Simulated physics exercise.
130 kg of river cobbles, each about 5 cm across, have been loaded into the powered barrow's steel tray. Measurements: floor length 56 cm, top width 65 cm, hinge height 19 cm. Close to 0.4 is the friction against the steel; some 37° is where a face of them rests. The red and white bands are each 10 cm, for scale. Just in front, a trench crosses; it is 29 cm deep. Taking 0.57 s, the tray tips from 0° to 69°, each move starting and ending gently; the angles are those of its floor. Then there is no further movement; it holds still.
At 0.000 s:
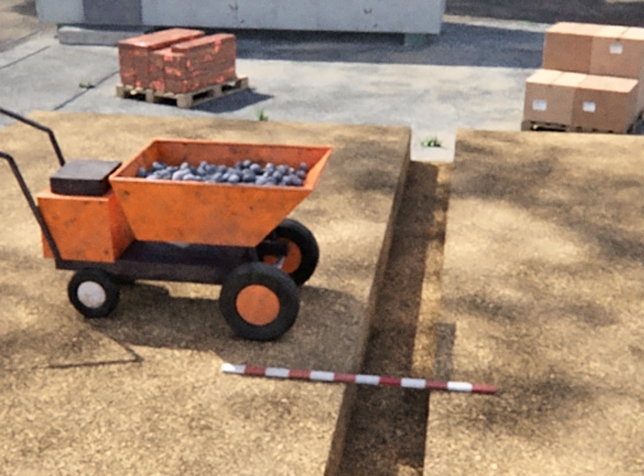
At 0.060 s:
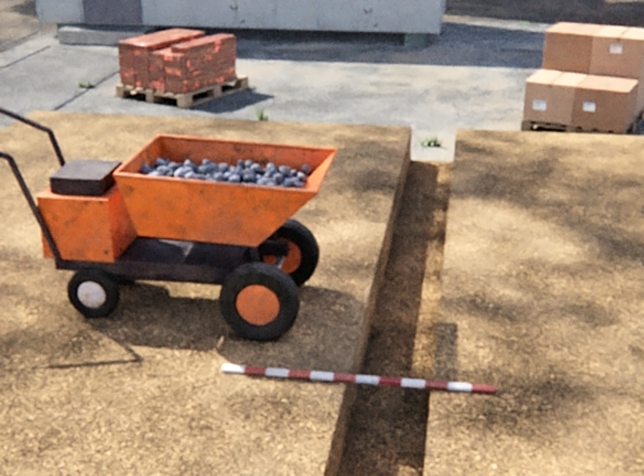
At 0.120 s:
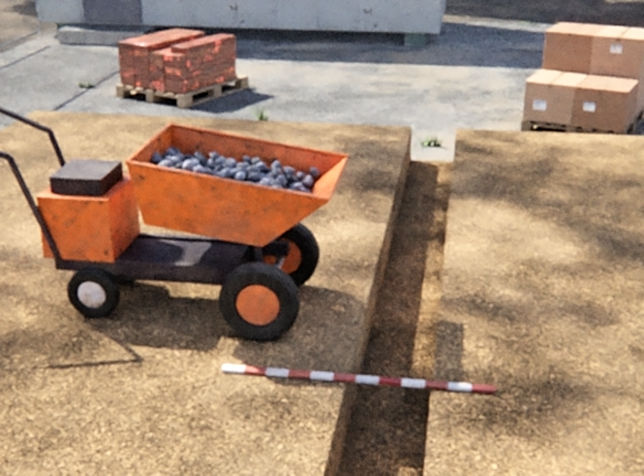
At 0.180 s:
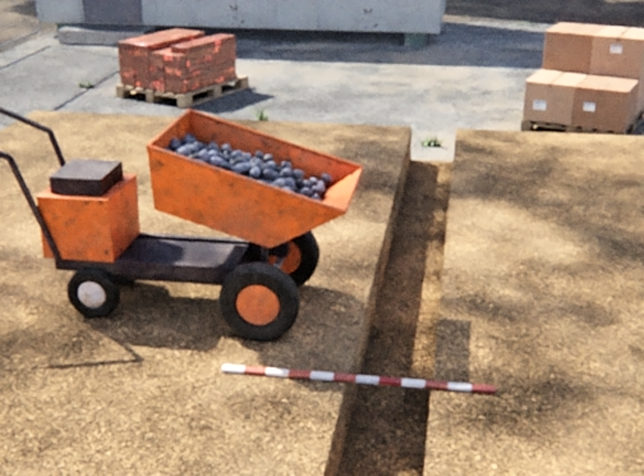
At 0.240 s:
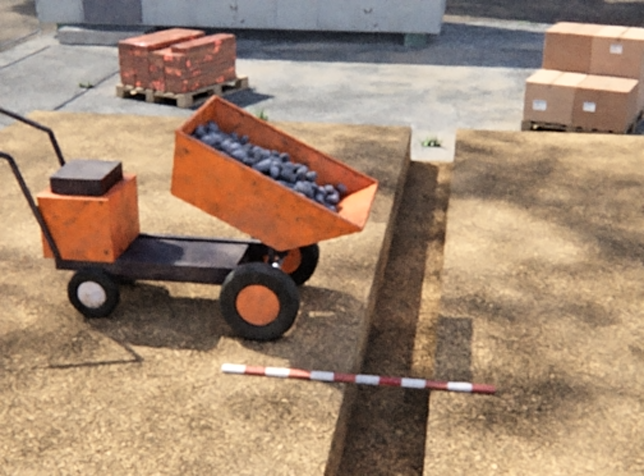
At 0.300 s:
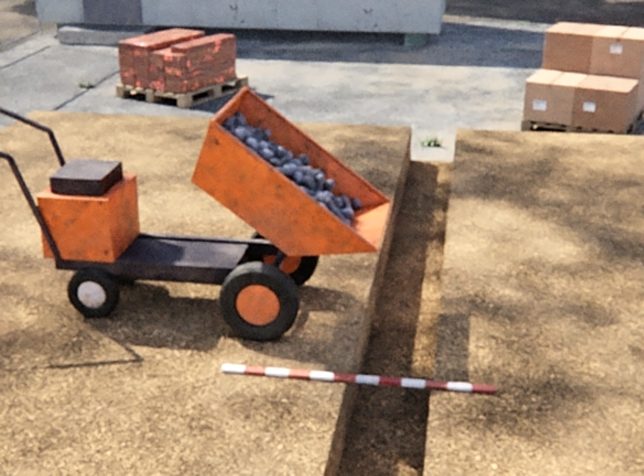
The footage shows an orange powered barrow loaded with dark grey stones beside a narrow trench, its tray starting level and tilting steadily steeper toward the right, the stones shifting with it while the wheeled base stays still.
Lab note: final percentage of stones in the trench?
Approx. 40 %.
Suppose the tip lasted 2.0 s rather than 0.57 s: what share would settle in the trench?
Something close to 65 per cent.
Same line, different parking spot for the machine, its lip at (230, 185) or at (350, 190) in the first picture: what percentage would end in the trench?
Some 85 and some 15 per cent, in that order.
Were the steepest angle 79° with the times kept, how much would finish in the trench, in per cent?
Then about 50 per cent.
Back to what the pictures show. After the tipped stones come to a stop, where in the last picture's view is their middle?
Middle at around (468, 320), I'd say.
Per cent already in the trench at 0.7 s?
Around 15 per cent of it, at that instant.
After 0.4 s the floor is at 59°; 100 % in the tray; the foremost stones are at (374, 255).
After 0.7 s the floor is at 69°; 77 % in the tray, 13 % in the trench, 10 % past the trench; the foremost stones are at (464, 317).
After 1.0 s the floor is at 69°; 12 % in the tray, 28 % in the trench, 60 % past the trench; the foremost stones are at (640, 321).
After 3.0 s the floor is at 69°; 0 % in the tray, 40 % in the trench, 60 % past the trench; the foremost stones are past the picture's edge.
